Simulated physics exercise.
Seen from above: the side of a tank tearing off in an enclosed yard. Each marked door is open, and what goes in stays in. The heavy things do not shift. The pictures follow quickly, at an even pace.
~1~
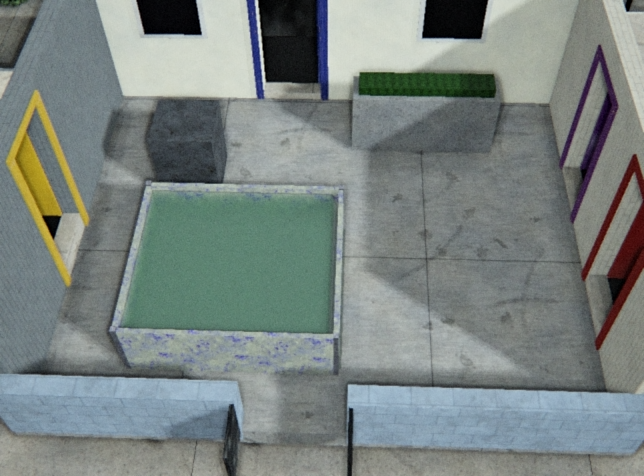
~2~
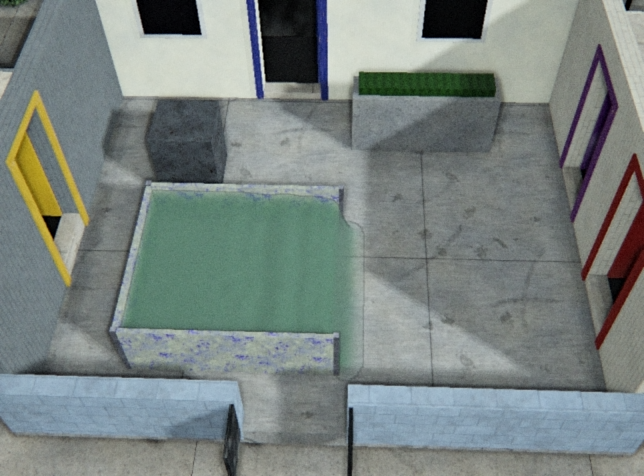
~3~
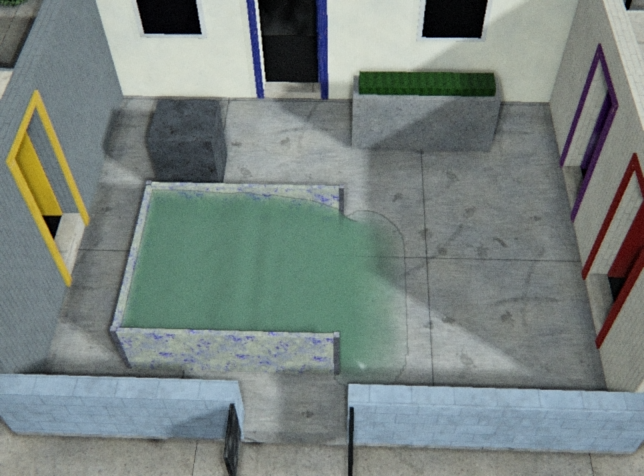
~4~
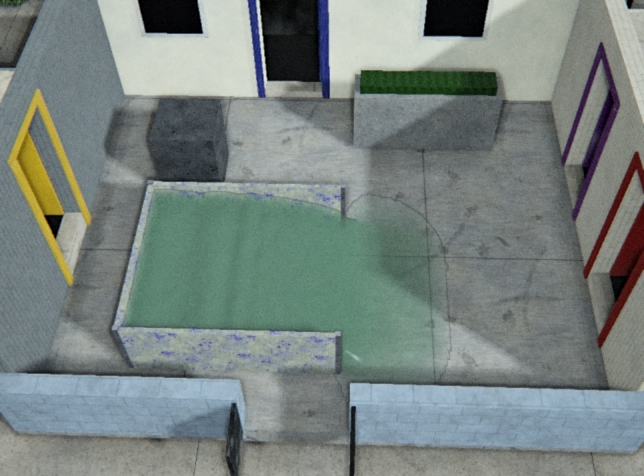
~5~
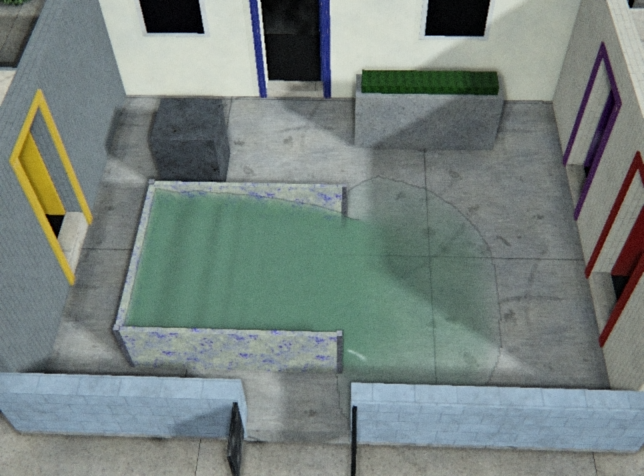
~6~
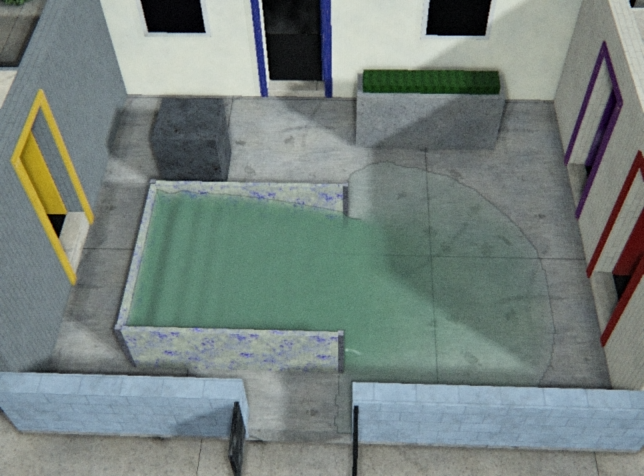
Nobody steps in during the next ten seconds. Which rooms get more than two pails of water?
The red door lets in a lot; the yellow door admits no more than that; the purple door lets in a lot; the blue door admits no more than that.
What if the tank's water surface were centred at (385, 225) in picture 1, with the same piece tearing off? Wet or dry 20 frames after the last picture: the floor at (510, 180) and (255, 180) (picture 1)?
In turn: Awash, dry.
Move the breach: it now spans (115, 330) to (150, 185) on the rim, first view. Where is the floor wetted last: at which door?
The one in purple.
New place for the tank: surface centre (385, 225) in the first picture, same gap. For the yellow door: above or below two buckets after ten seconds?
Then: Yellow stays under.
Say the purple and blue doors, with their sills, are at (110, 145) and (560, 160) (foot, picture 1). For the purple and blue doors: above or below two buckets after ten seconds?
My reading: The purple one takes more, the blue one lets more in.
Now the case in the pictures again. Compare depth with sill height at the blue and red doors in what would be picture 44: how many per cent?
In turn 70 and 80 per cent.
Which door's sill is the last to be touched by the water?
That is the yellow one.
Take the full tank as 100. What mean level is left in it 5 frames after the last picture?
Roughly 56 per cent.
A moment on, water covers 45 % of the floor; the red door over two buckets in, the yellow door not reached, the purple door under two buckets in, the blue door not reached.
Next, water covers 45 % of the floor; the red door far over two buckets in, the yellow door not reached, the purple door over two buckets in, the blue door not reached.
Then, water covers 55 % of the floor; the red door far over two buckets in, the yellow door not reached, the purple door far over two buckets in, the blue door not reached.
Later, water covers 85 % of the floor; the red door far over two buckets in, the yellow door not reached, the purple door far over two buckets in, the blue door wet at the sill, nothing in.
In the end, water covers 100 % of the floor; the red door far over two buckets in, the yellow door wet at the sill, nothing in, the purple door far over two buckets in, the blue door wet at the sill, nothing in.
